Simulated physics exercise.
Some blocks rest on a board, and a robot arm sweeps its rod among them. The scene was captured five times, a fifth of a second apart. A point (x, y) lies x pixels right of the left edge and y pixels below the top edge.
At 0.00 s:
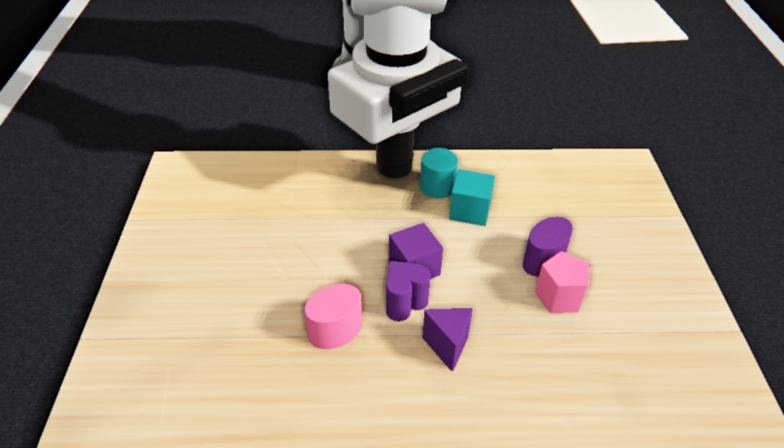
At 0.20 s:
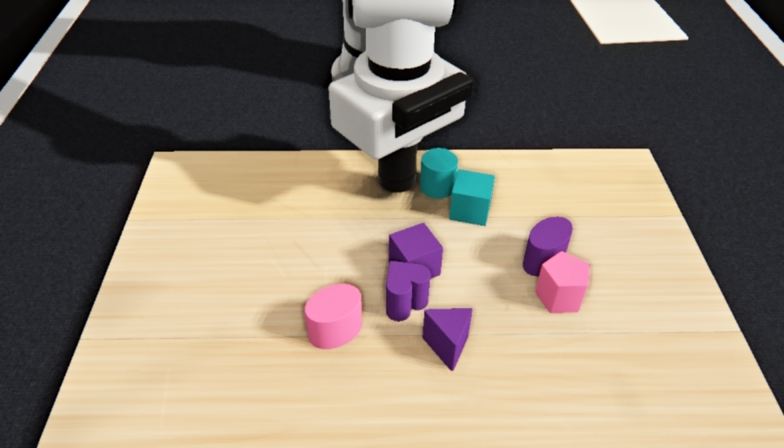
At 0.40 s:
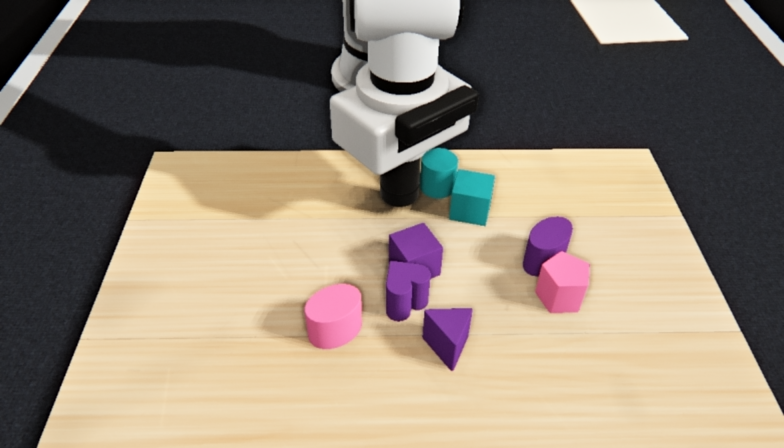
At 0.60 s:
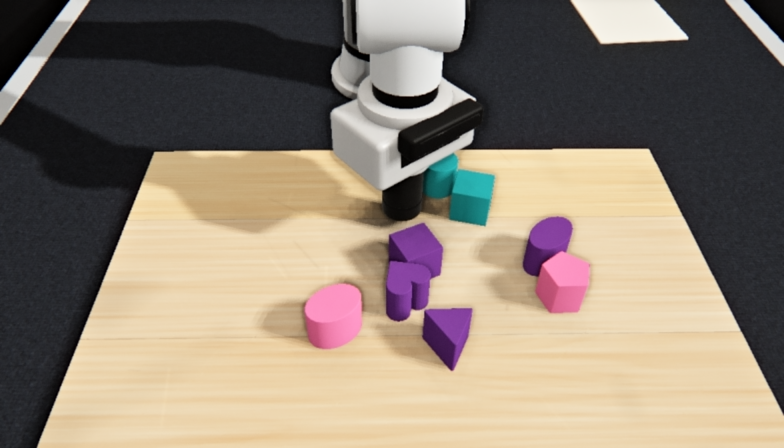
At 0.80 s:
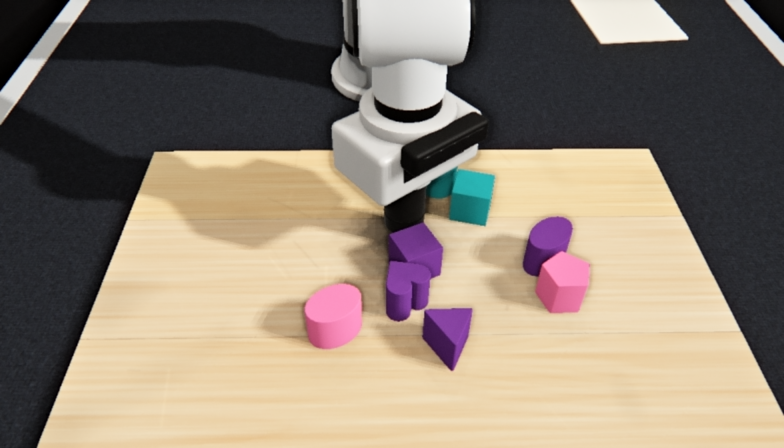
On a light wooden board, a robot arm slid its black rod forward past the teal blocks until it was right by a purple block, while all the scattered blocks stayed still.
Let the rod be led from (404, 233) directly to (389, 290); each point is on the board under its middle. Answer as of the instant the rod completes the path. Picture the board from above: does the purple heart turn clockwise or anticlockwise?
Clockwise rotation.
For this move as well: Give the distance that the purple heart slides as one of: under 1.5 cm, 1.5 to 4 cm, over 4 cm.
Goes 1.5 to 4 cm.
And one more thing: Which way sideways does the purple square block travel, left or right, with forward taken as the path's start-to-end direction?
Left side.
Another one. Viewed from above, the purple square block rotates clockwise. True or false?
Verdict: False.
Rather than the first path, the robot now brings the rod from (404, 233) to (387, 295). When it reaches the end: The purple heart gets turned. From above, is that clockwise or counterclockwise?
It makes a clockwise turn.
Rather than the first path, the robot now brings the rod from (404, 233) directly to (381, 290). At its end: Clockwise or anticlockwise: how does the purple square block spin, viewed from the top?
Viewed from overhead, the purple square block winds up turned anticlockwise.
On the path given first. Halfway along, rod at (397, 250); purple heart at (407, 297), turned 25° clockwise; purple square block at (418, 262), turned 15° anticlockwise.
At the end, rod at (389, 280); pink oval in place; purple heart at (404, 304), turned 25° clockwise; purple square block at (429, 279), turned 30° anticlockwise.
